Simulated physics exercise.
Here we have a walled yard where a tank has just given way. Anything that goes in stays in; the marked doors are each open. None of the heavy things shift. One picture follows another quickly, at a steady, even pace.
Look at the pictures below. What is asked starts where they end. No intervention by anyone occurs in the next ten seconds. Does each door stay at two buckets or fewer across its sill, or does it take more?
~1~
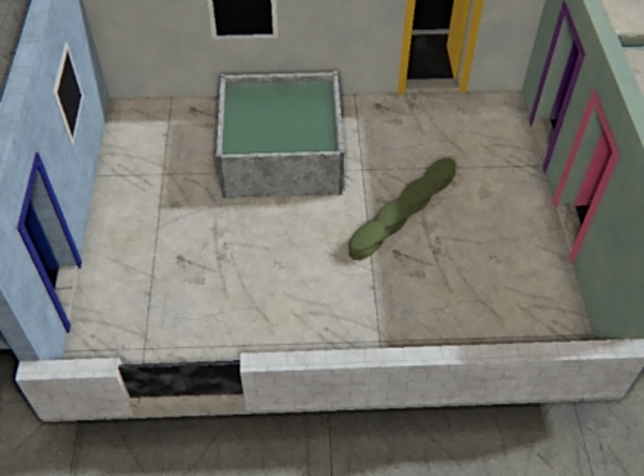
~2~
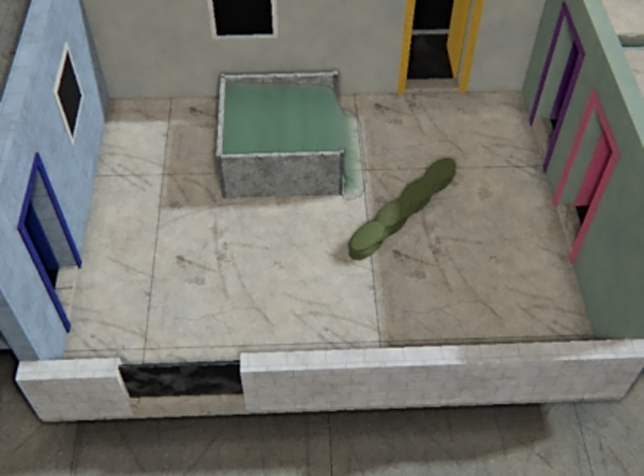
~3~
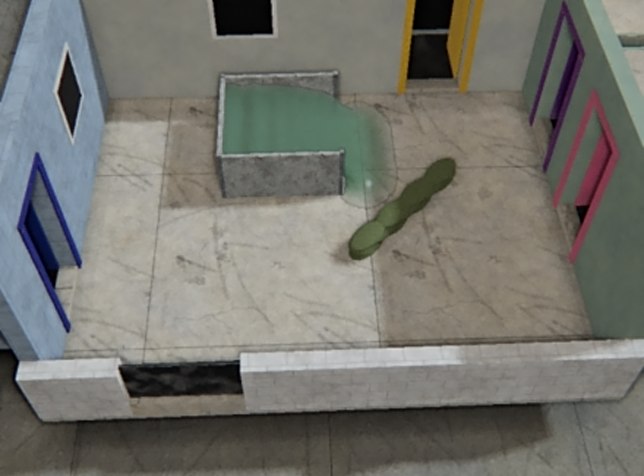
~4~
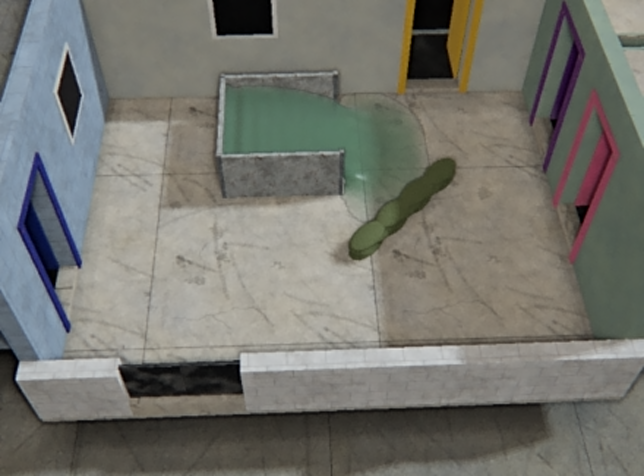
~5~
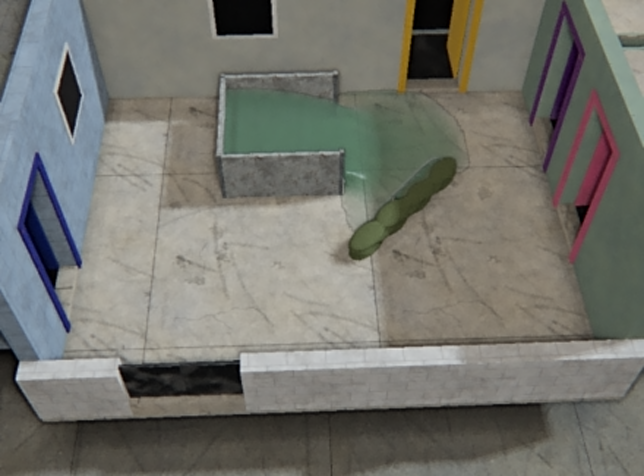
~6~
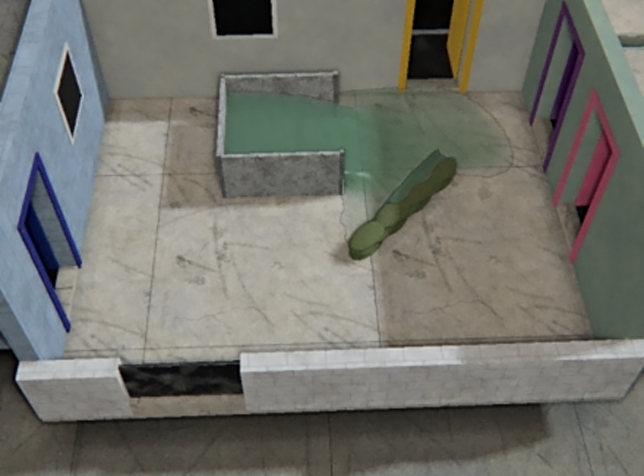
Taking them in turn: The yellow door takes more, the blue door stays at two or fewer, the pink door stays at two or fewer, the purple door takes more.
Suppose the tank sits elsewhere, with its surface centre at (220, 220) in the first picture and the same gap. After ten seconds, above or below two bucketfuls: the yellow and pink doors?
Observed: Yellow goes beyond it; pink goes beyond it.
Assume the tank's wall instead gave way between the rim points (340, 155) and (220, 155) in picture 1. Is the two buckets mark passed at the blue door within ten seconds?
At the blue door, the inflow beats the threshold.
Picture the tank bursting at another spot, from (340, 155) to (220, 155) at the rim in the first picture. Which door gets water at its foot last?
Latest of all is the purple door.
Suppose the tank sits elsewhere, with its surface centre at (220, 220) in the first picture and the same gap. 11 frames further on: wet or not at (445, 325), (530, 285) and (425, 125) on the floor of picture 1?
In that order: Reached by the flood, reached by the flood, reached by the flood.
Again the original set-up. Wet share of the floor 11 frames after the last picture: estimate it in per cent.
It should be close to 35 %.
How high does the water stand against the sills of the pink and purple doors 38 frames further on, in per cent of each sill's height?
Around 70 in a hundred for the first and 60 in a hundred for the second.
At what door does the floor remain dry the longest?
It's the one in blue.
A moment on, water covers 25 % of the floor; the yellow door under two buckets in, the blue door not reached, the pink door not reached, the purple door over two buckets in.
Next, water covers 35 % of the floor; the yellow door over two buckets in, the blue door not reached, the pink door wet at the sill, nothing in, the purple door far over two buckets in.
Then, water covers 55 % of the floor; the yellow door far over two buckets in, the blue door not reached, the pink door wet at the sill, nothing in, the purple door far over two buckets in.
Later, water covers 75 % of the floor; the yellow door far over two buckets in, the blue door wet at the sill, nothing in, the pink door wet at the sill, nothing in, the purple door far over two buckets in.
In the end, water covers 95 % of the floor; the yellow door far over two buckets in, the blue door under two buckets in, the pink door under two buckets in, the purple door far over two buckets in.
